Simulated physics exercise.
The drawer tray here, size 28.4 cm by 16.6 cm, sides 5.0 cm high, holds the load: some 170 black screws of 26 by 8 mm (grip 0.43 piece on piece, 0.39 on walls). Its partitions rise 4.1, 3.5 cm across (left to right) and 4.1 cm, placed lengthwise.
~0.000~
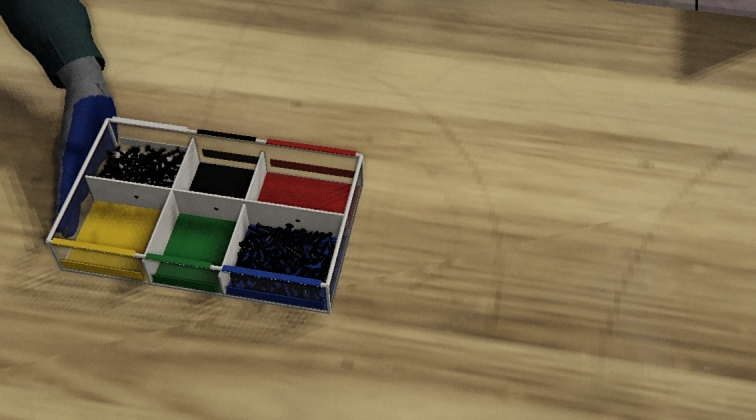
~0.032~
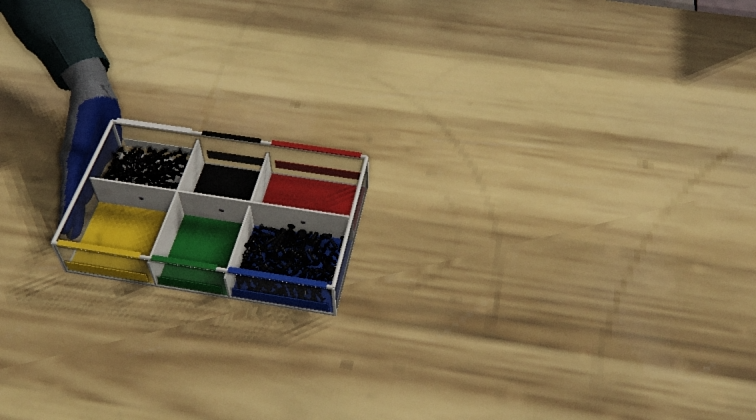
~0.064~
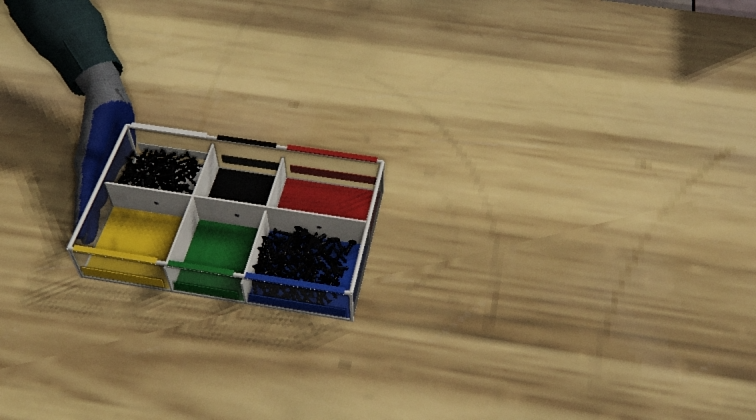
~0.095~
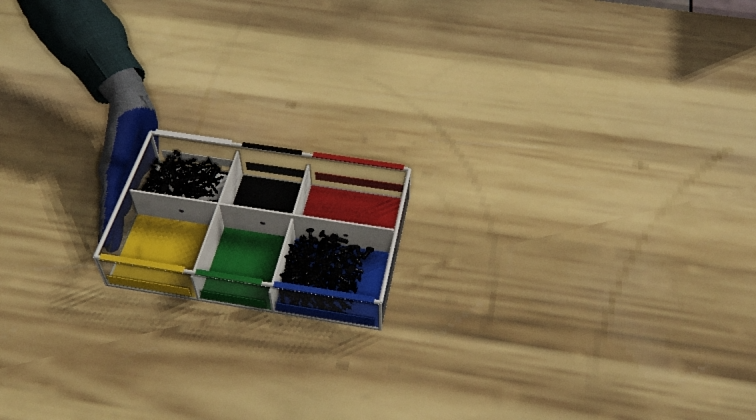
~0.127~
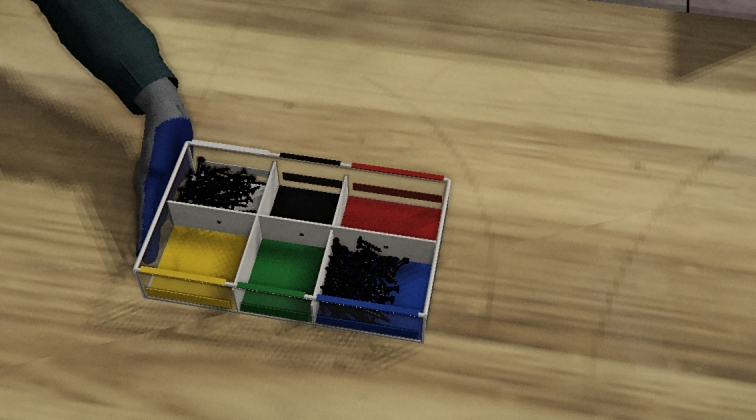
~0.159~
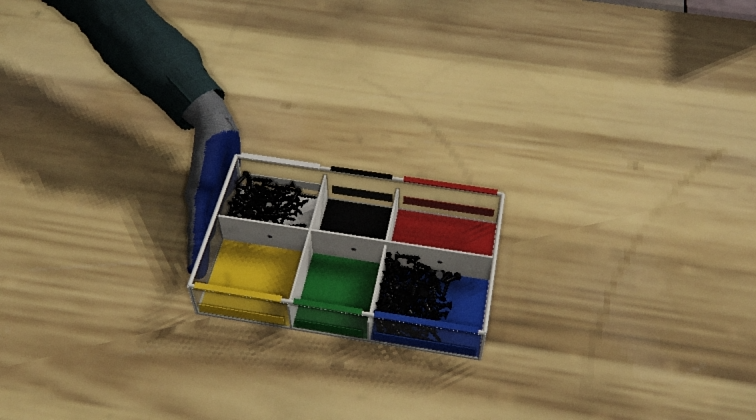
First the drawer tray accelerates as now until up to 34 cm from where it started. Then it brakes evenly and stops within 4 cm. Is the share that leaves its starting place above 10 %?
The mess goes beyond ten percent.
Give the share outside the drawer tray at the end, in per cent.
Share outside: Approx. 10 %.
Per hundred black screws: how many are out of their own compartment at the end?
I'd say close to 20 per cent of them.
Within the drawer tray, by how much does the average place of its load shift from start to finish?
The displacement comes to around 2.5 cm by the end.
Then, at 0.23 s, tilt 0 degrees; white 45 %, blue 55 %; 0 % away from where they began.
After 0.30 s, tilt 0 degrees; white 45 %, blue 55 %; 0 % away from where they began.
Then, at 0.35 s, tilt 0 degrees; black 5 %, white 40 %, blue 50 %, in the air 5 %; 10 % away from where they began.
After 0.41 s, tilt 0 degrees; black 5 %, white 35 %, blue 45 %, in the air 15 %; 20 % away from where they began.
In the end, at 1.5 s, outside 10 %, black 5 %, red 5 %, white 35 %, blue 45 %; 20 % away from where they began.
